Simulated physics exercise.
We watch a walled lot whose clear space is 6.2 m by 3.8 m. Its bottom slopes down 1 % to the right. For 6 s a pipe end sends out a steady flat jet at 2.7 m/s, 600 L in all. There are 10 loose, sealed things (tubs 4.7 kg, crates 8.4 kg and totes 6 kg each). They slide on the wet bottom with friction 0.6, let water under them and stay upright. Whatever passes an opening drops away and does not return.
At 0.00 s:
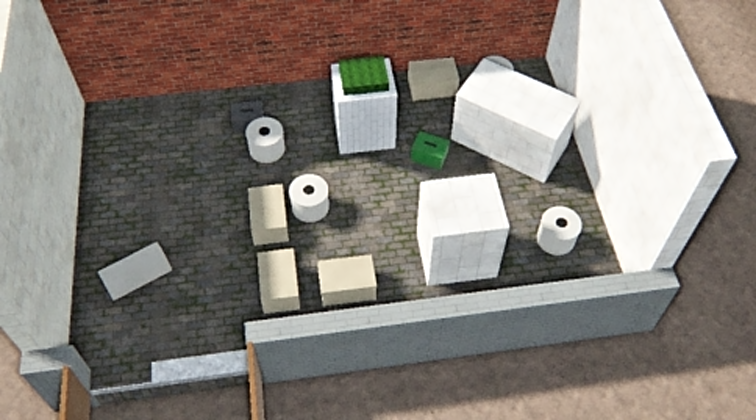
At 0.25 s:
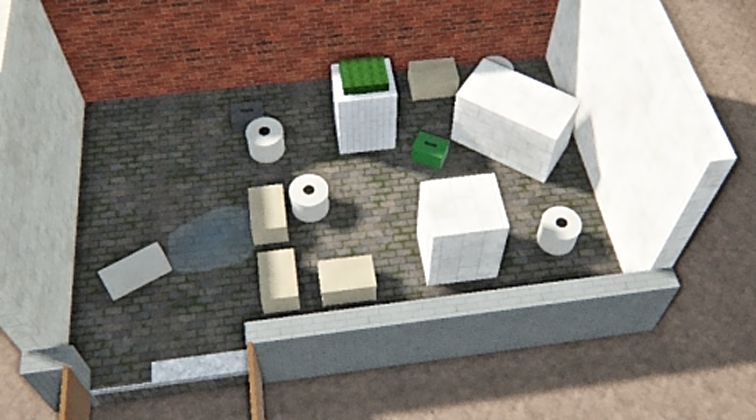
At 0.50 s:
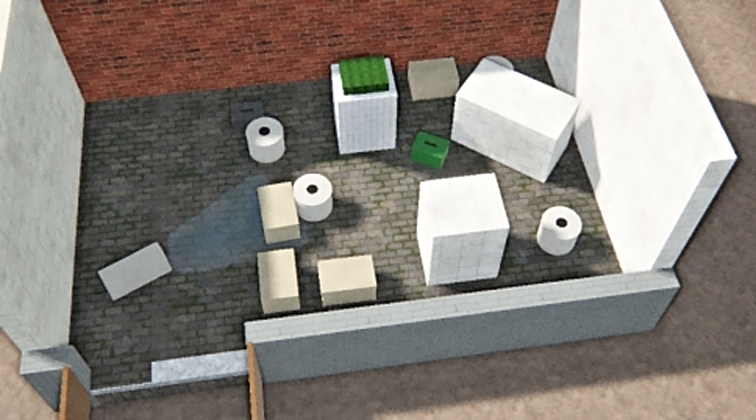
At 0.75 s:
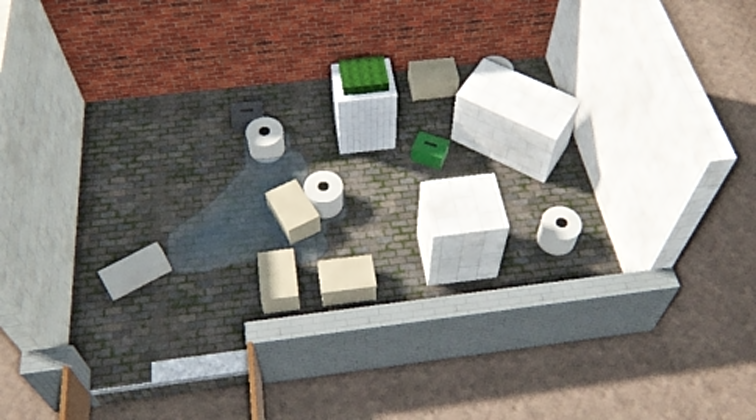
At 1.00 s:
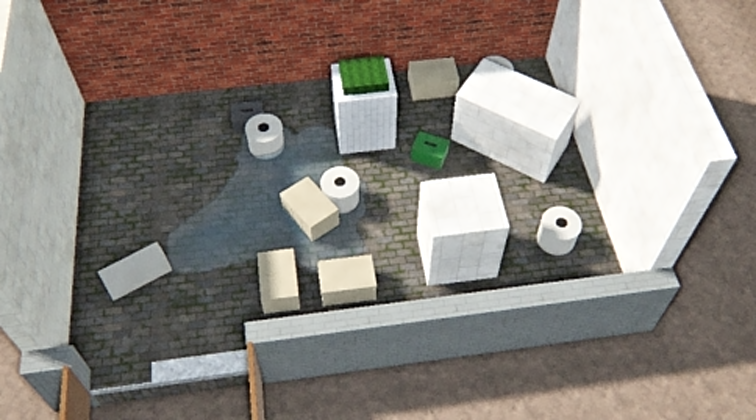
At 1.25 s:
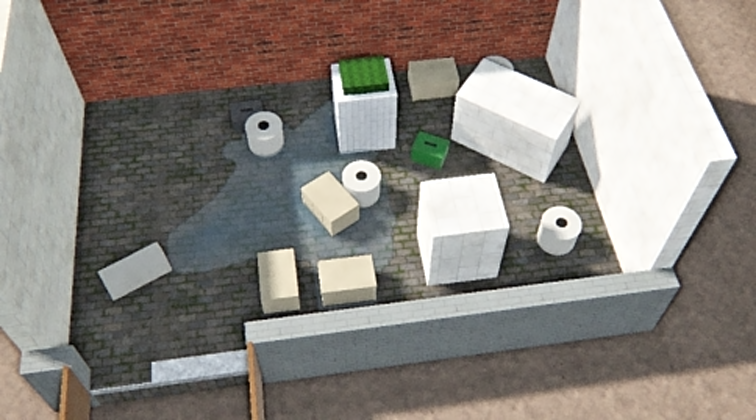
At first the walled lot is dry, with pale crates, white drums, large white blocks and a small green box standing still. Then water spreads rightward from the left side, pushing one crate and the drum beside it to the right, the crate turning as the pool widens around them.
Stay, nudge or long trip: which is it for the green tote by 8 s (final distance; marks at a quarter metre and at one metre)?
Green tote gets carried off.
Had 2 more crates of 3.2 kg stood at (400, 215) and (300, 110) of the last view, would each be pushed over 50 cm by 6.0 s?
In that order: Past it, under.
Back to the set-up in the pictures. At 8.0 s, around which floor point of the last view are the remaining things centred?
At about (427, 207).
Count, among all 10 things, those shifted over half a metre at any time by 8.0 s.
That makes 6.
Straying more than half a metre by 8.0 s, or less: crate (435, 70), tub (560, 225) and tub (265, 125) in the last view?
In turn: Past it, more, under.
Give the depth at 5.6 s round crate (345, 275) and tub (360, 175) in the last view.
Roughly 1 and 10 cm.
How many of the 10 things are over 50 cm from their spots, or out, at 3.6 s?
3 of them.
After 1.8 s the green tote is near (431, 145), 0.0 m from its start, aground; 0 of 10 are out; 0 afloat.
After 3.6 s the green tote is near (535, 175), 1.3 m from its start, aground; 0 of 10 are out; 2 afloat.
After 5.6 s the green tote is near (599, 221), 2.2 m from its start, afloat; 0 of 10 are out; 5 afloat.
After 8.0 s the green tote is near (577, 257), 2.3 m from its start, afloat; 0 of 10 are out; 6 afloat.
